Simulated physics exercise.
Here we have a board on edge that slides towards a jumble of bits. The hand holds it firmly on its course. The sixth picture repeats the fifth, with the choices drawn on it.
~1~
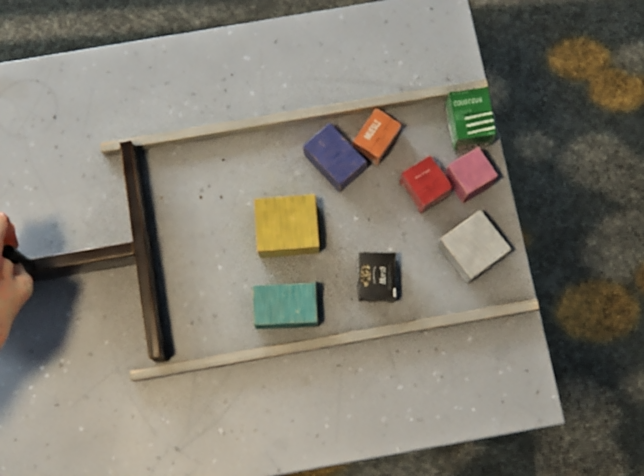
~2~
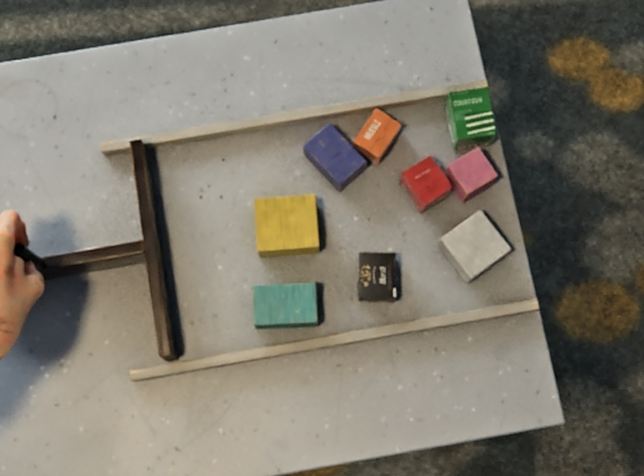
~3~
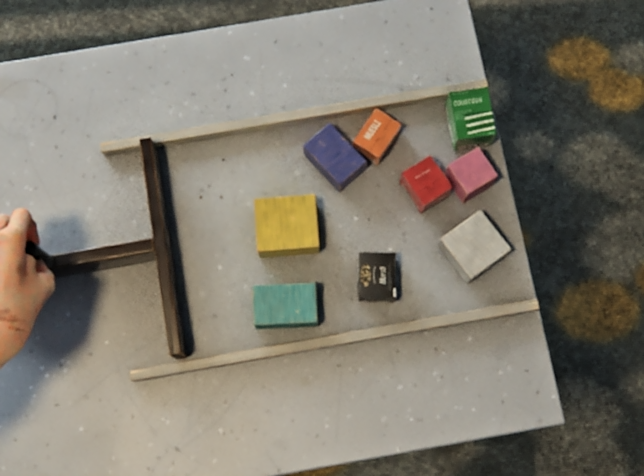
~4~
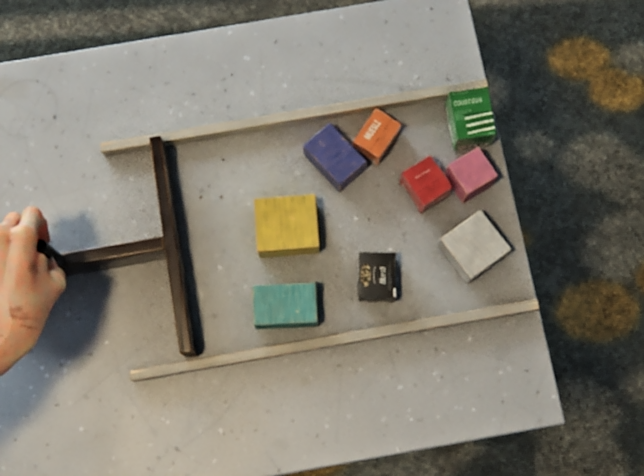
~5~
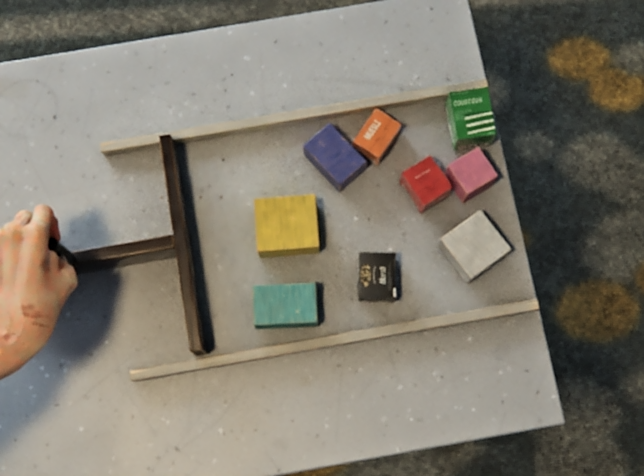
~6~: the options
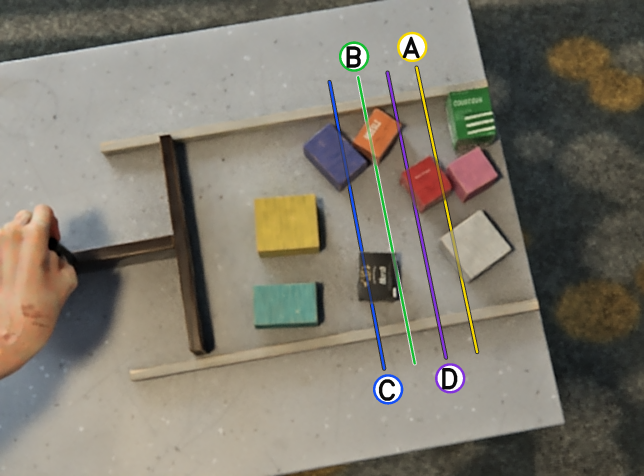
The video shows a hand sliding a dark board on edge a short way to the right between two pale strips on a speckled surface, while the colourful blocks and small packets in front of it stay still.
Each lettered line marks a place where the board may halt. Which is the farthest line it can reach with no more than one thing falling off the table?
The farthest such stop is B.
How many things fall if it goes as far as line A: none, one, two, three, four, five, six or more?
In all, five.
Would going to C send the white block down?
No.
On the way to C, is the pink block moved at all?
By then, no.
On the marked copy, A at (446, 205); B at (385, 215); C at (356, 220); D at (416, 210).
Following B. Soon after the start, board (254, 227); turquoise block (305, 298); yellow block (292, 223).
Later, board (329, 214); black packet (427, 266); orange box (389, 132).
In the end, board (382, 205); white block (520, 237); pink block (498, 177); none fallen.
As for the rest, A drops five; C is within the limit but short; D drops three.
